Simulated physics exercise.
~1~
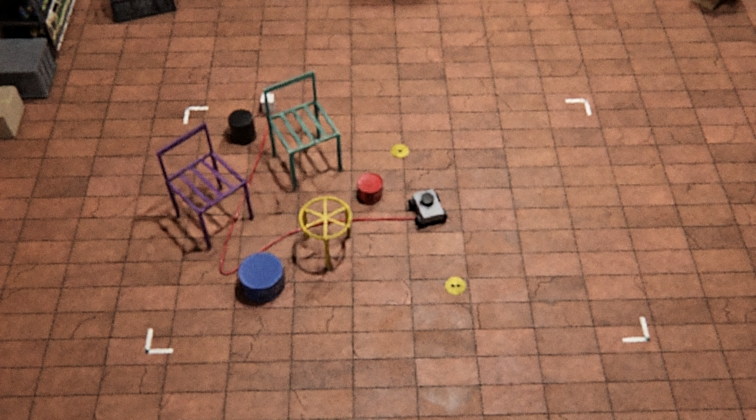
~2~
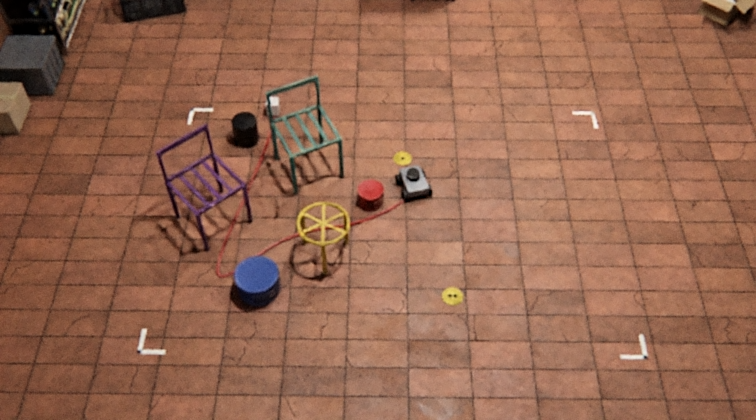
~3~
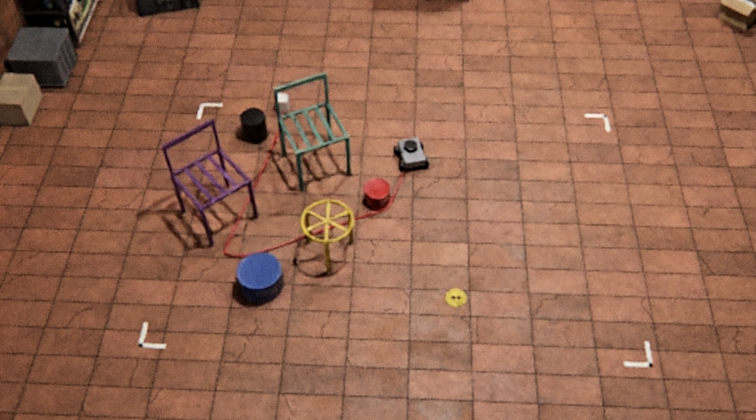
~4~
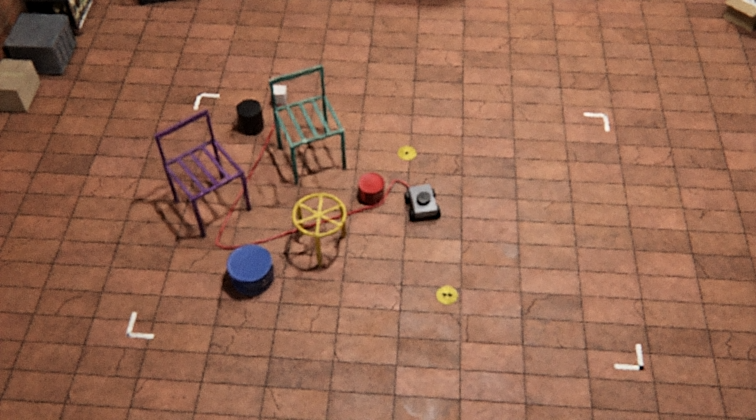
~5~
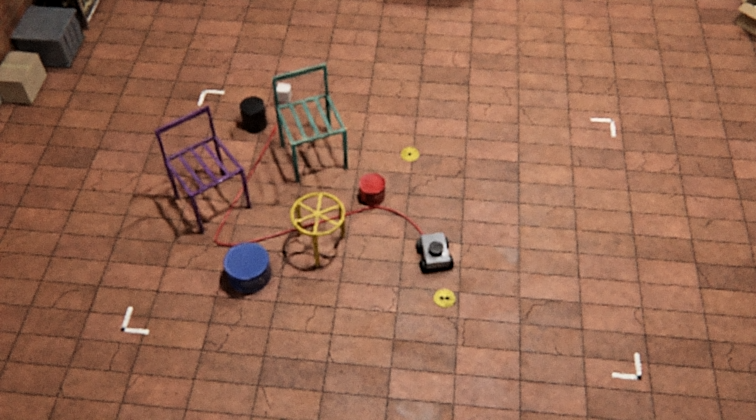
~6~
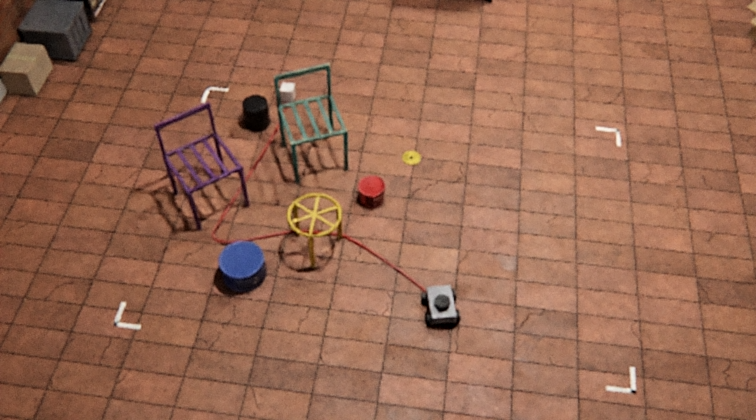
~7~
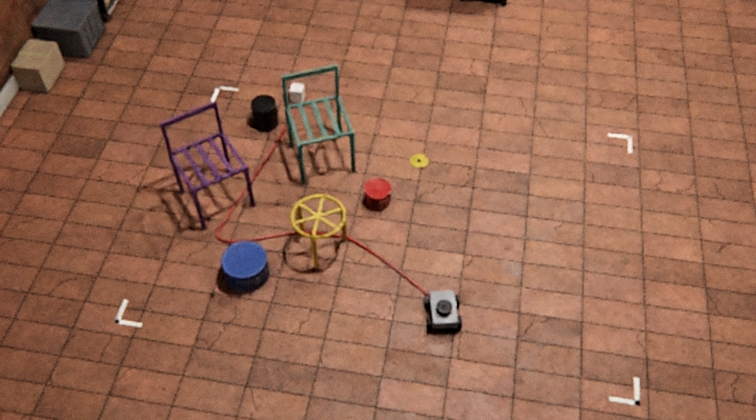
On a brick-tiled floor, a small grey cart trailing a red lead past chairs, a yellow stool and buckets rolled up to one yellow mark, then down to the other, and stopped over it with the lead stretched behind and everything else still standing.
